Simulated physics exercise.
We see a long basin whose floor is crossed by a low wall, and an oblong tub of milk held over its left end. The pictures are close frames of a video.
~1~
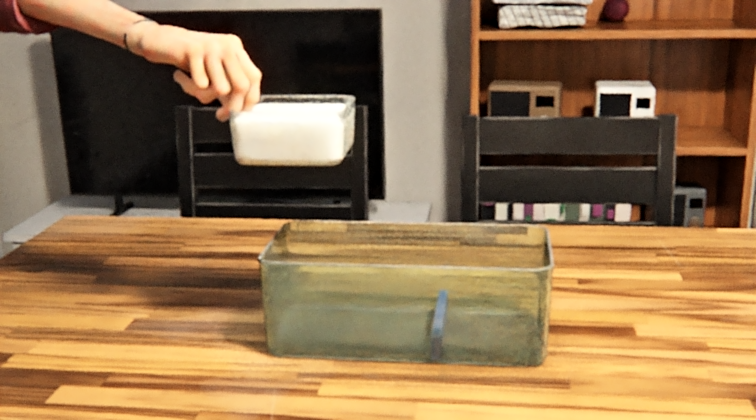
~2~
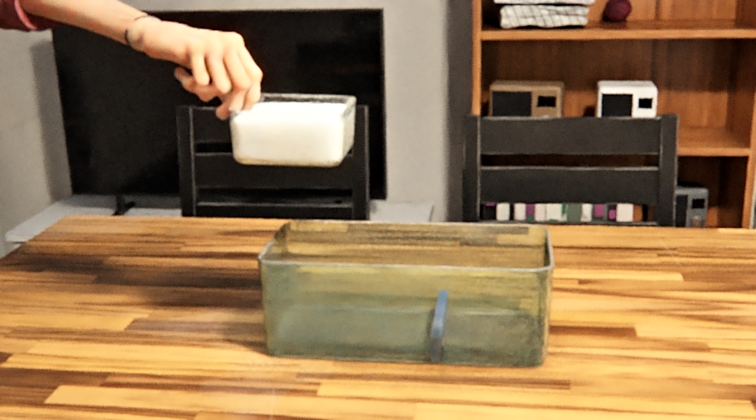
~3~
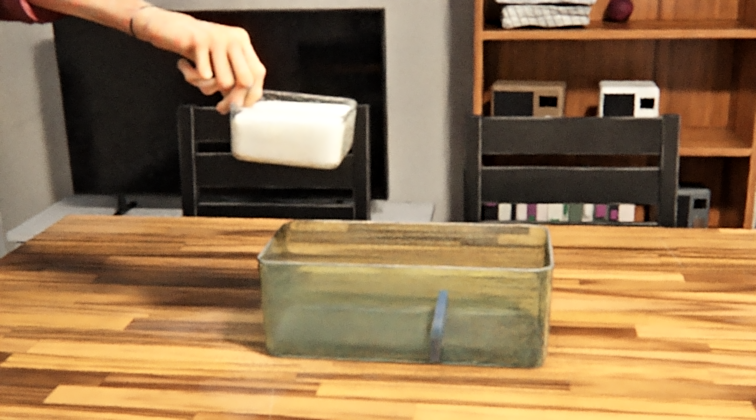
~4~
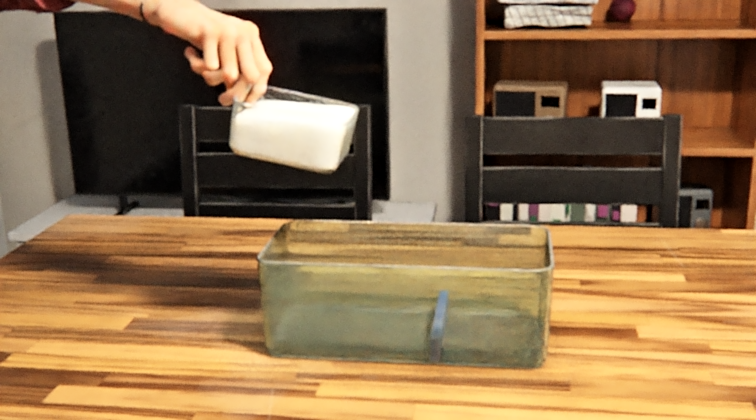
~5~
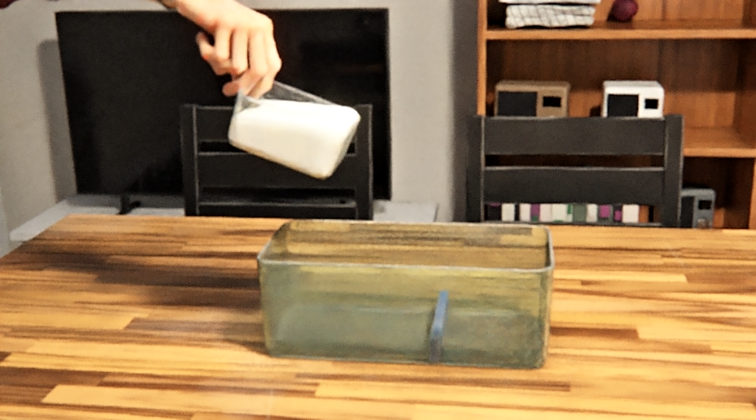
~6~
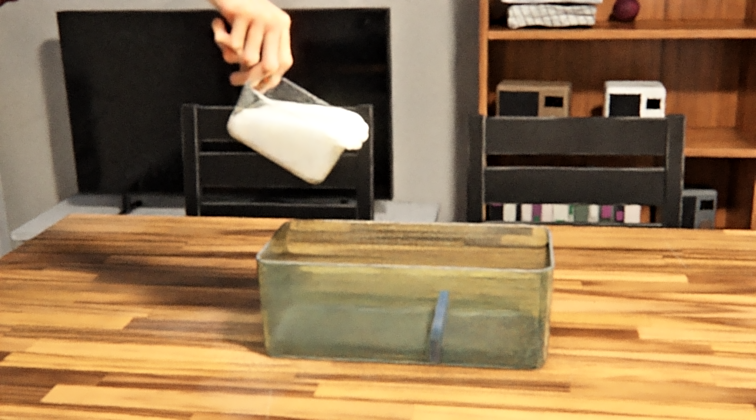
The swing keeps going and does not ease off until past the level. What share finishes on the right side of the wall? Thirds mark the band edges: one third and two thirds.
I would say less than a third ends up on that side.
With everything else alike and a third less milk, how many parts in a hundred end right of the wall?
About 15 percent.
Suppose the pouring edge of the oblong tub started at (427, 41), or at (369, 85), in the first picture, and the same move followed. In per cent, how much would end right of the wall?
Around 70 percent first, around 45 percent second.
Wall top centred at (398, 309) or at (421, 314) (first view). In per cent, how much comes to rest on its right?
First try around 65 percent; second try around 40 percent.
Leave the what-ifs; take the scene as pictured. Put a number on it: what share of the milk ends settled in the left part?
Roughly 85 per cent.
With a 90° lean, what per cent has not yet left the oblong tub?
It still holds around 15 per cent there.
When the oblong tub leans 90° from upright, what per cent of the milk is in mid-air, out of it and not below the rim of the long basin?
Near 40 parts in a hundred.
A moment on, the oblong tub is tipped on its side and 16 per cent is still to pour, 42 is left of the wall and 1 right of it.
Next, the oblong tub is tipped right over and 3 per cent is still to pour, 83 is left of the wall and 6 right of it.
Then the oblong tub is tipped right over and 0 per cent is still to pour, 85 is left of the wall and 11 right of it.
Later the oblong tub is tipped right over and 0 per cent is still to pour, 84 is left of the wall and 13 right of it.
In the end 83 per cent lies left of the wall, 14 right of it and 3 outside.
